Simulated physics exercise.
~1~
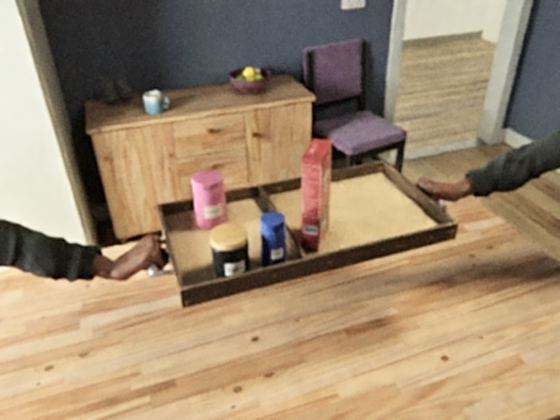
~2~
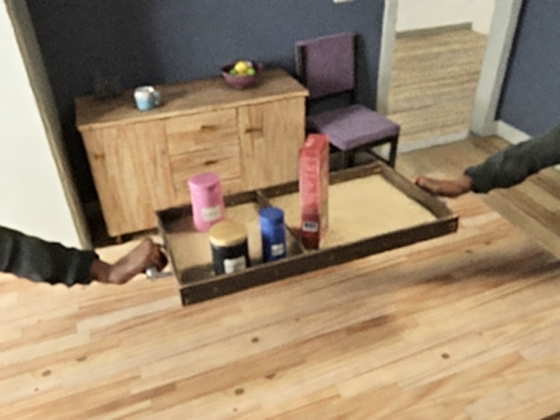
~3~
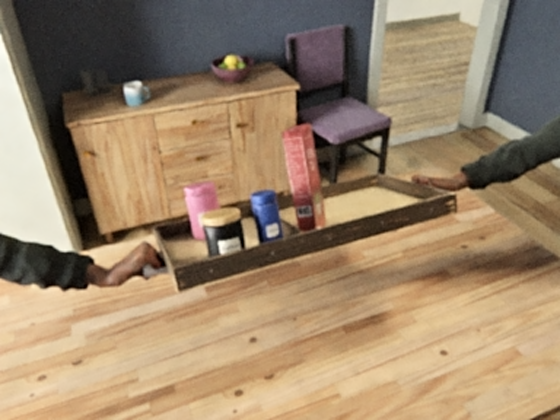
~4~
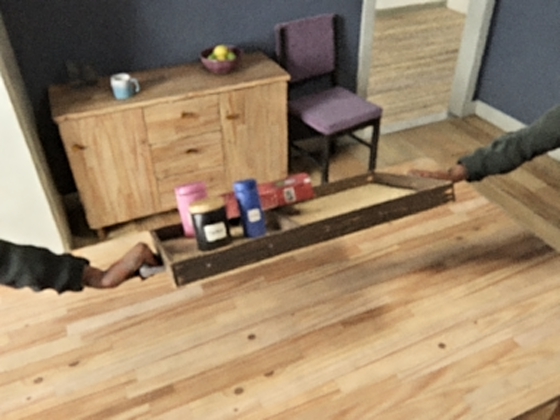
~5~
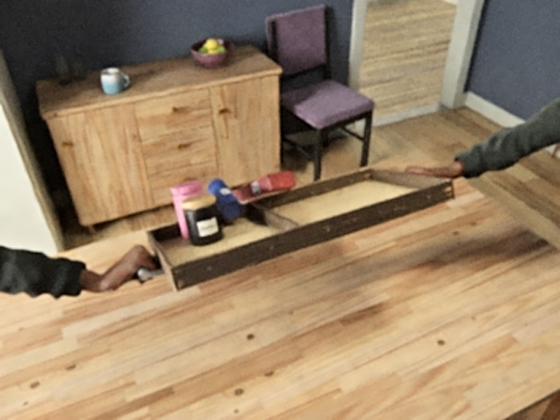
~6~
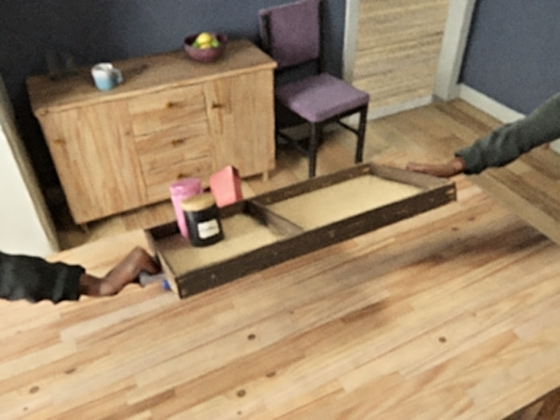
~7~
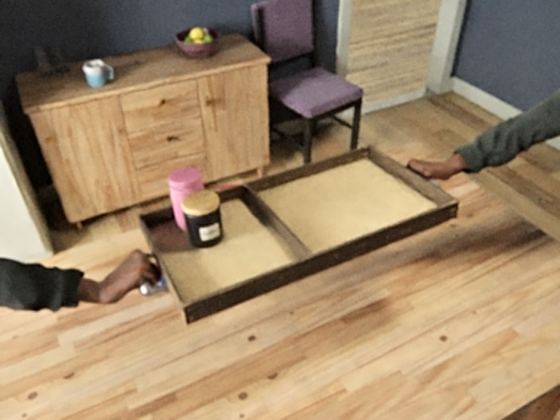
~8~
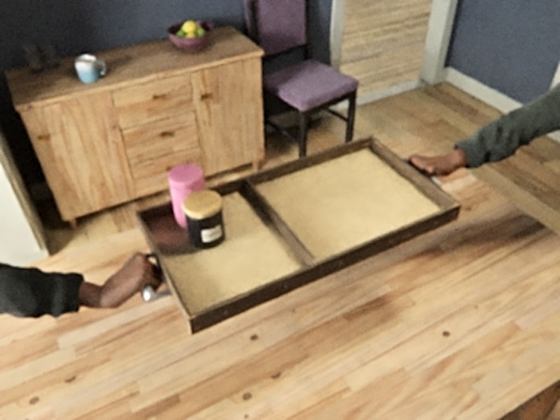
In a room, two hands tilt a tray, losing the red packet and blue shaker.
